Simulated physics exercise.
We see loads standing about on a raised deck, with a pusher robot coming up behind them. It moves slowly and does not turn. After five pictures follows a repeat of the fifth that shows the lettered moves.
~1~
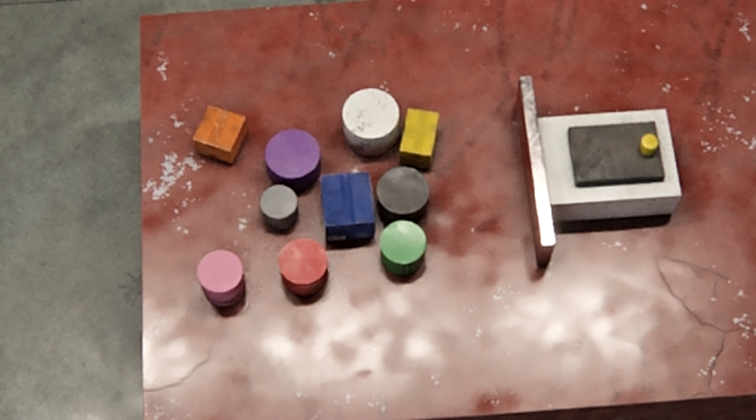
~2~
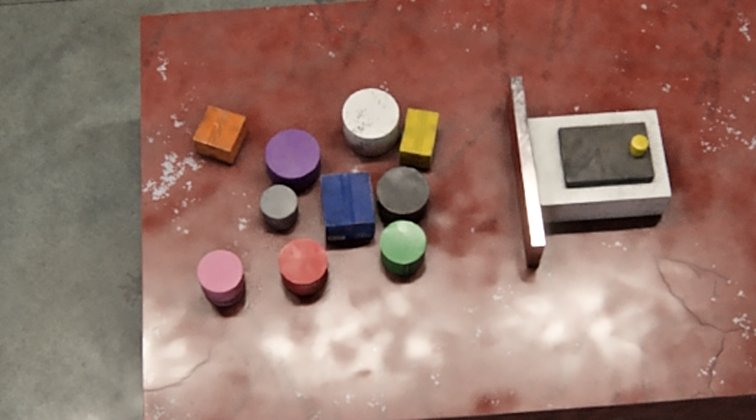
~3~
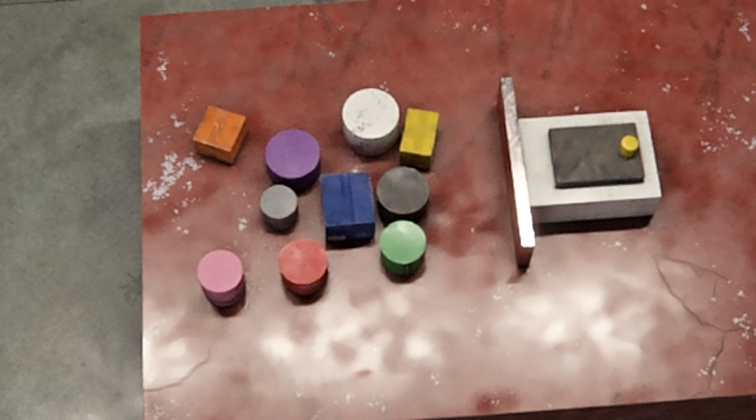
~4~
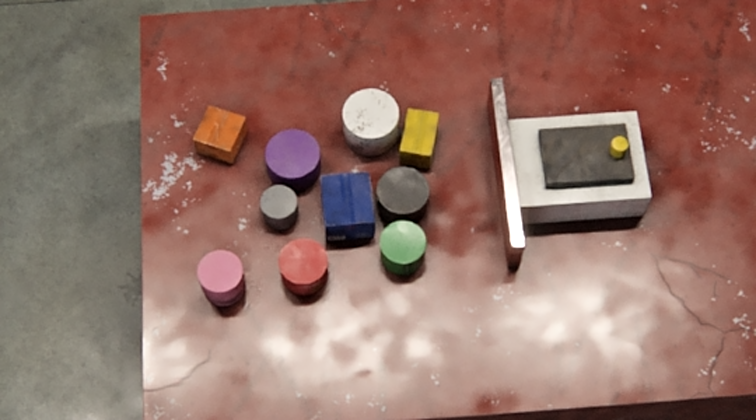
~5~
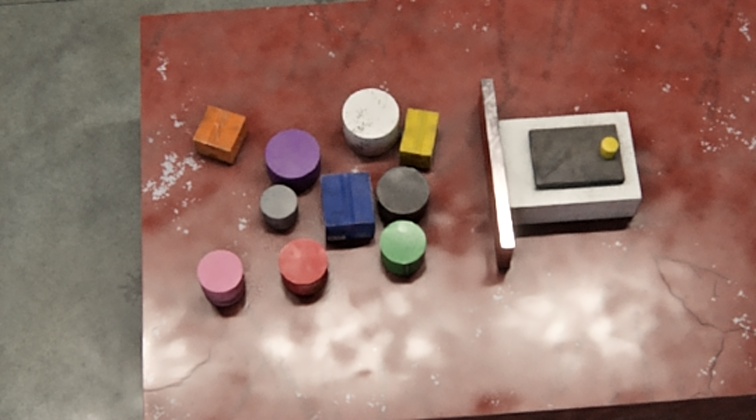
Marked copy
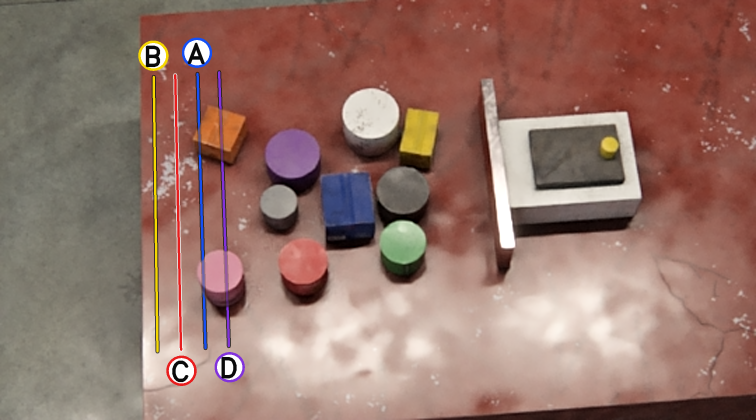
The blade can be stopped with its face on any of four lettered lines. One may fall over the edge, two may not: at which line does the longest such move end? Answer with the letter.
As far as mark D.
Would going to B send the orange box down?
Yes.
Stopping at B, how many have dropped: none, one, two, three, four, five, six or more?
Six or more.
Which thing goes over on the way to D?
The grey canister goes over.
On the marked copy, A at (201, 205); B at (156, 208); C at (178, 206); D at (224, 203).
With D. Early on, robot (471, 163); grey canister (270, 210); purple canister (289, 163).
Further on, robot (372, 170); grey canister (179, 238); pink pail (204, 285).
At the end, robot (298, 175); grey canister over the edge; blue box (152, 235); one fallen.
As for the rest, A drops three; B drops seven; C drops three.
